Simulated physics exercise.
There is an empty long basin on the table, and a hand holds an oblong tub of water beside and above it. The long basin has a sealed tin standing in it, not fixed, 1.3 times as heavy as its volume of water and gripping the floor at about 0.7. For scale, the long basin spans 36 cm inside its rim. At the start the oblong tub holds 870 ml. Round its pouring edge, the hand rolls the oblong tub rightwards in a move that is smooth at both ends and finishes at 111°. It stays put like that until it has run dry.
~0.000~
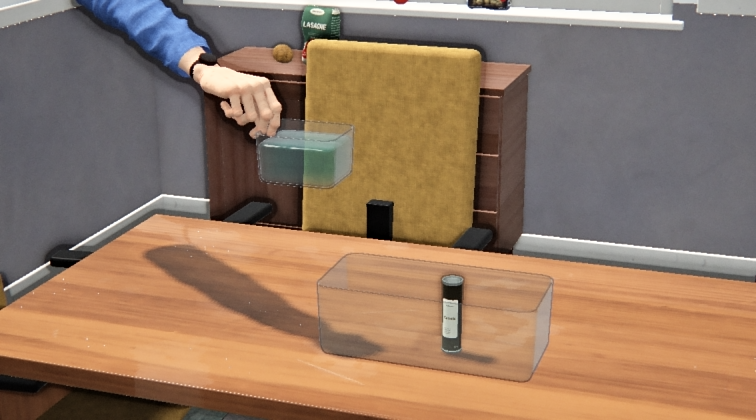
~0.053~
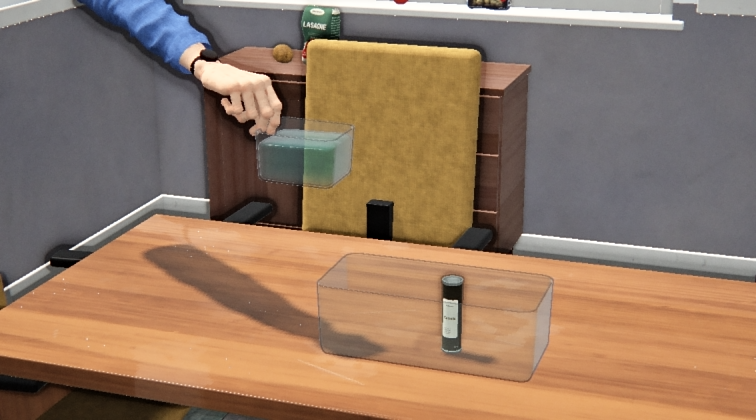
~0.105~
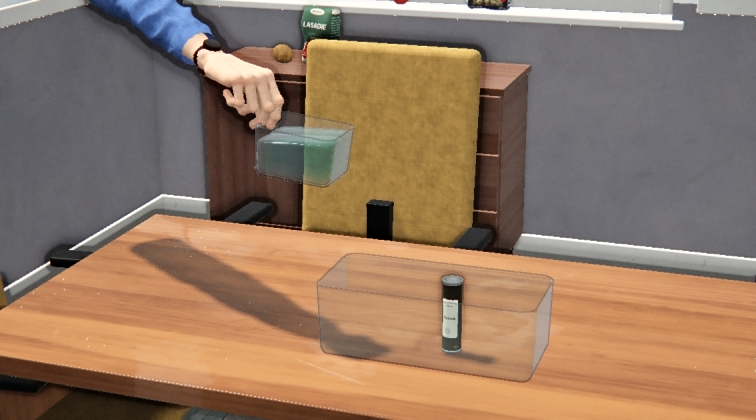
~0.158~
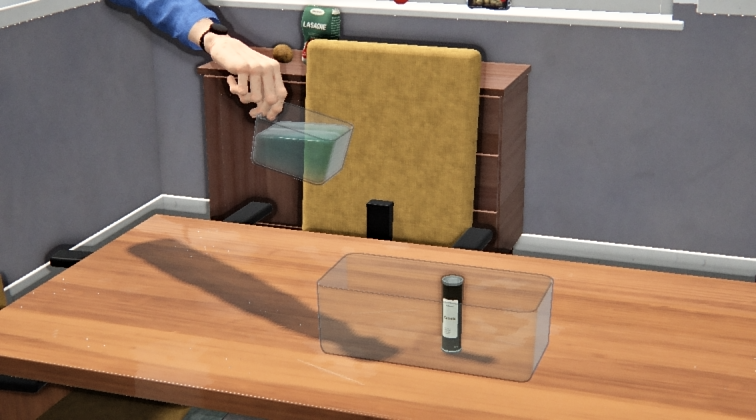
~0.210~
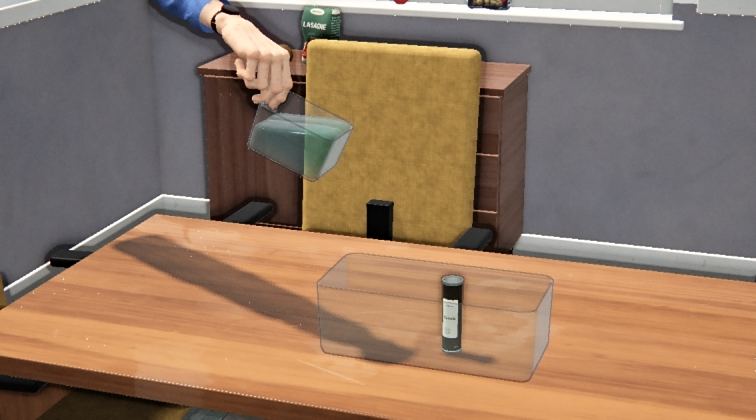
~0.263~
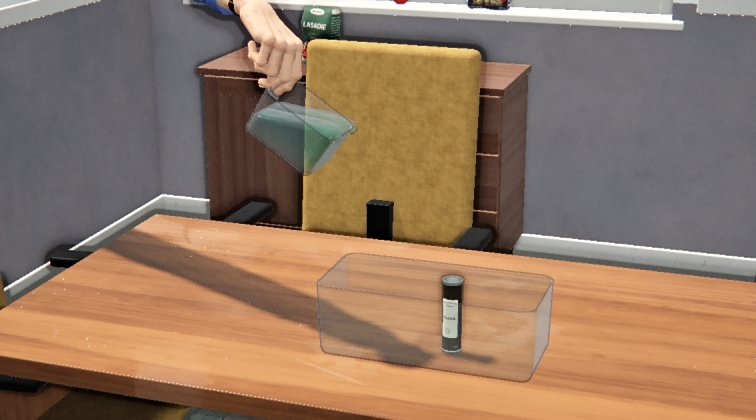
The clip shows a hand holding a clear tub of greenish water above a table, beside an empty long basin with a dark tin standing at it, then steadily tilting the tub rightward while the arm swings over.
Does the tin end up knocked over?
Yes.
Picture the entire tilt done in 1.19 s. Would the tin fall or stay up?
Then the tin does not tip.
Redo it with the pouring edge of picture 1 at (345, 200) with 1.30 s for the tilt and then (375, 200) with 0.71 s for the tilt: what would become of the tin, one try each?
Trial 1 - tin stays standing; trial 2 - tin tips.
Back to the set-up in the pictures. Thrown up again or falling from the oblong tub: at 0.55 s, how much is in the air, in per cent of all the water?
60 %.
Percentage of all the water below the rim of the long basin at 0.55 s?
Near 5 in a hundred.
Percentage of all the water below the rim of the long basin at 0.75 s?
The share is close to 70 percent.
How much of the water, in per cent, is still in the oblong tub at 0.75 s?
About 2 per cent.
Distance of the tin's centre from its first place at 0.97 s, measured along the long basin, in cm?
The tin has gone some 4 cm.
By 0.55 s the tilt is 97° and 36 per cent is still to pour; the tin stands where it began.
By 0.75 s the tilt is 111° and 2 per cent is still to pour; the tin stands where it began.
By 0.97 s the tilt is 111° and 0 per cent is still to pour; the tin leans 40°.
By 1.21 s the tilt is 111° and 0 per cent is still to pour; the tin lies on its side.
At rest the tin lies on its side.
